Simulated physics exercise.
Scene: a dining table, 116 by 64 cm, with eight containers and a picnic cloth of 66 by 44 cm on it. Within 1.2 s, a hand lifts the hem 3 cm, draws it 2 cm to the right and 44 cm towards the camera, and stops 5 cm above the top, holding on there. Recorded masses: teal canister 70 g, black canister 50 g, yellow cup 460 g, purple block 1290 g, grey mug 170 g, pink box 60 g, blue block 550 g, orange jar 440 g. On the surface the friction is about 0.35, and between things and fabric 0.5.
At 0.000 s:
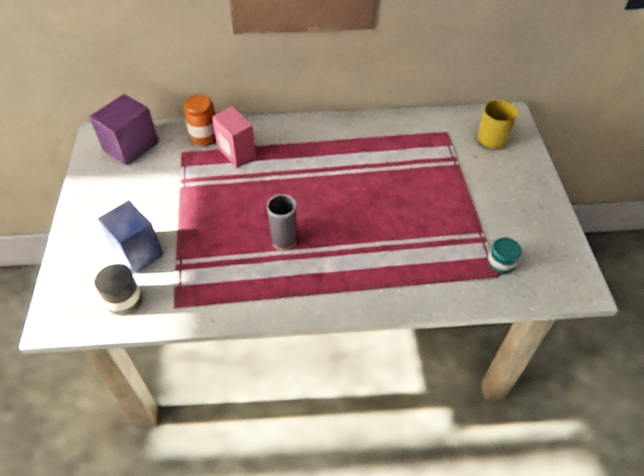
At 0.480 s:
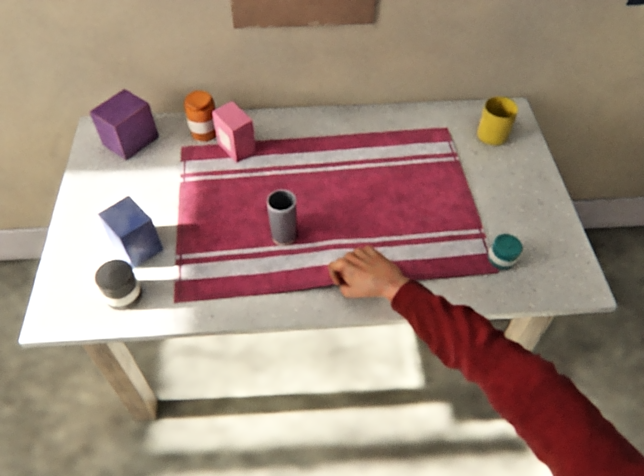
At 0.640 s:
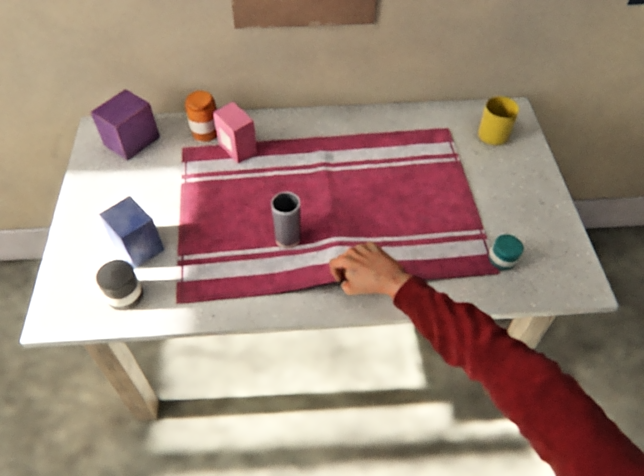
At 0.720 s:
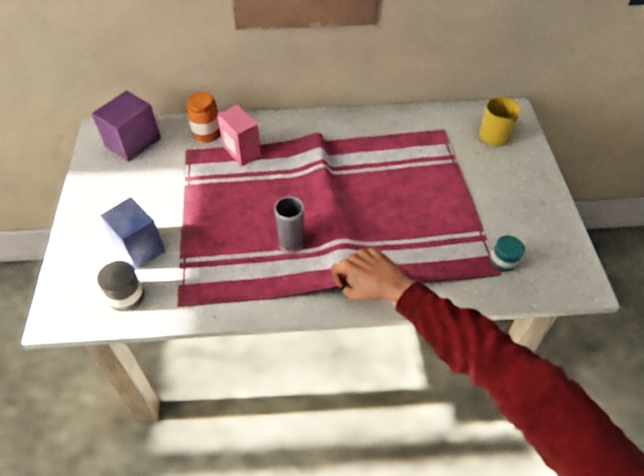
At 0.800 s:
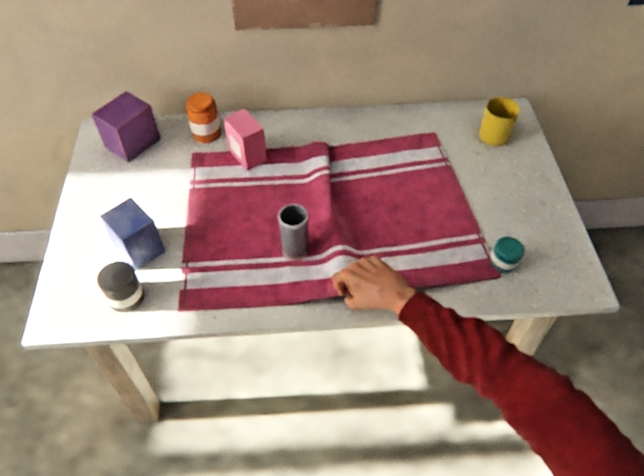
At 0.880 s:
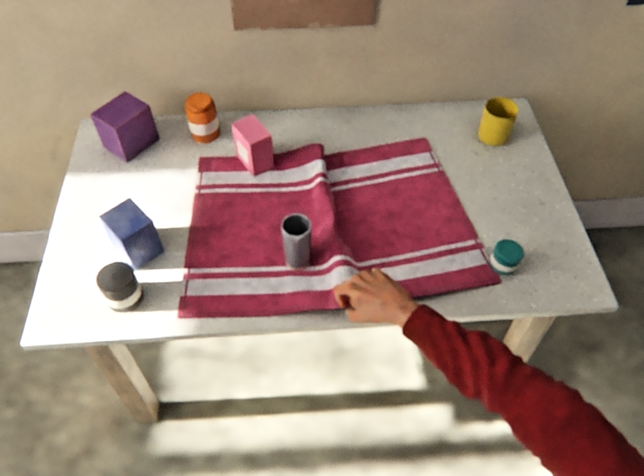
A hand pinching the near edge of a red striped cloth, drawing it slightly towards the camera with the grey mug and pink box riding along.
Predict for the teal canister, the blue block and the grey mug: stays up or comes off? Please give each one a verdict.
Looks like the teal canister is fine up there; looks like the blue block is fine up there; looks like the grey mug is done for.
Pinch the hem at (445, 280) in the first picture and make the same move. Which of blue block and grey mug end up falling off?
When everything settles, the blue block survives on top and the grey mug tips off.
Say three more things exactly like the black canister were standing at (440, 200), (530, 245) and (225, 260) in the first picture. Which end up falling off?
In order: Comes off; holds on; comes off.
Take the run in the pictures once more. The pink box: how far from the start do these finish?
Measured: Pink box displaced by 45 cm.
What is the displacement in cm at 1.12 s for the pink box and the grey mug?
Shift - pink box 20 cm, grey mug 20 cm.
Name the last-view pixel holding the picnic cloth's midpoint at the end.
Around (380, 382).
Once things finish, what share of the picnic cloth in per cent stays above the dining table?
Roughly 10% of it.
After 1.1 s, 80 % of the picnic cloth is still over the top; grey mug 18 cm off its start, teal canister 2 cm off its start, pink box 18 cm off its start.
After 1.4 s, 50 % of the picnic cloth is still over the top; grey mug 34 cm off its start, teal canister 2 cm off its start, pink box 31 cm off its start.
After 1.6 s, 25 % of the picnic cloth is still over the top; grey mug over the edge, teal canister 2 cm off its start at (512, 254), pink box 44 cm off its start at (303, 265).
After 1.8 s, 10 % of the picnic cloth is still over the top; grey mug over the edge, teal canister 2 cm off its start, pink box 47 cm off its start.
After 3.4 s, 10 % of the picnic cloth is still over the top; grey mug over the edge, teal canister 2 cm off its start at (512, 254), blue block 0 cm off its start at (125, 218), pink box 47 cm off its start at (306, 279).
